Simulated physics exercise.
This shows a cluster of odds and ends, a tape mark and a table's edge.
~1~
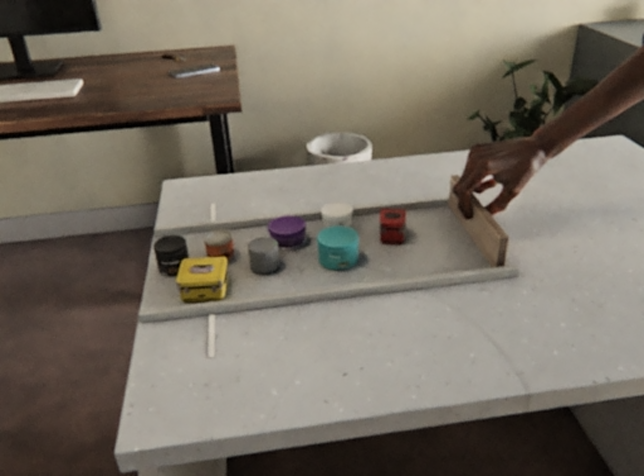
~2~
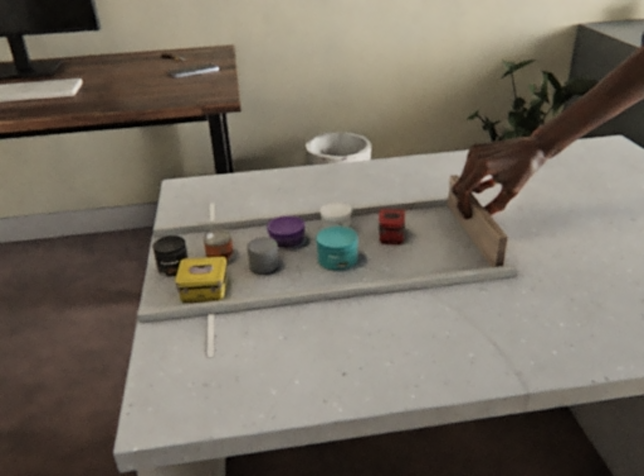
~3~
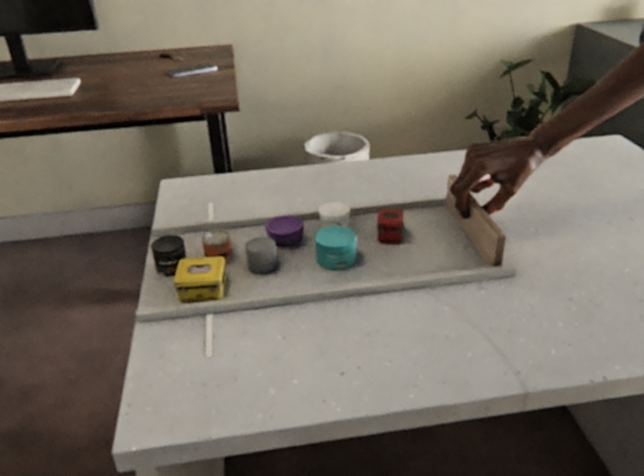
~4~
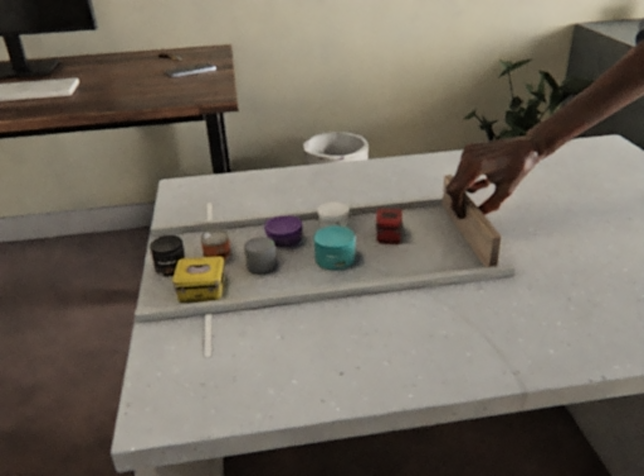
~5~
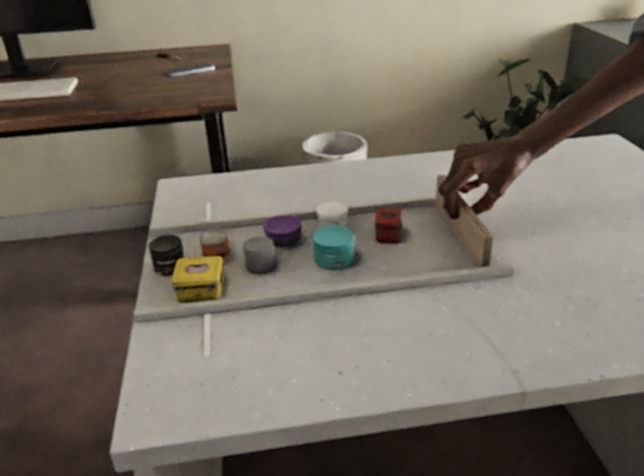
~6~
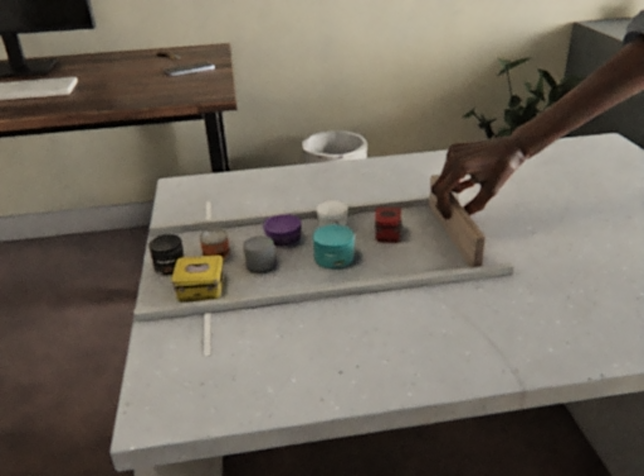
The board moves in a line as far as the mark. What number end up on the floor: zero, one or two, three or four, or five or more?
In the end the number that fall off is one or two.
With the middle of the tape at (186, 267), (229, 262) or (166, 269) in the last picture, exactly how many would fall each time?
The counts: 5, 1 and 5.
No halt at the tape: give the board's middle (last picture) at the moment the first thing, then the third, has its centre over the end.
About (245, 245), then (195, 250).
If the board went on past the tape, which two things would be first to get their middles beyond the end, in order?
The order is the black tub, then the orange tin.
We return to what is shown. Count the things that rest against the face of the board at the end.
That makes 3.
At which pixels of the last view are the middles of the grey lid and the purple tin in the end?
First (155, 261), then (163, 245).
A little later, none off yet; black tub at rest near (168, 255); yellow case at rest near (199, 278); orange tin at rest near (215, 245).
Next, none off yet; black tub at rest near (168, 255); yellow case at rest near (199, 278); orange tin moving near (205, 248).
When it is over, the number that fall off is one or two; down, orange tin and black tub.
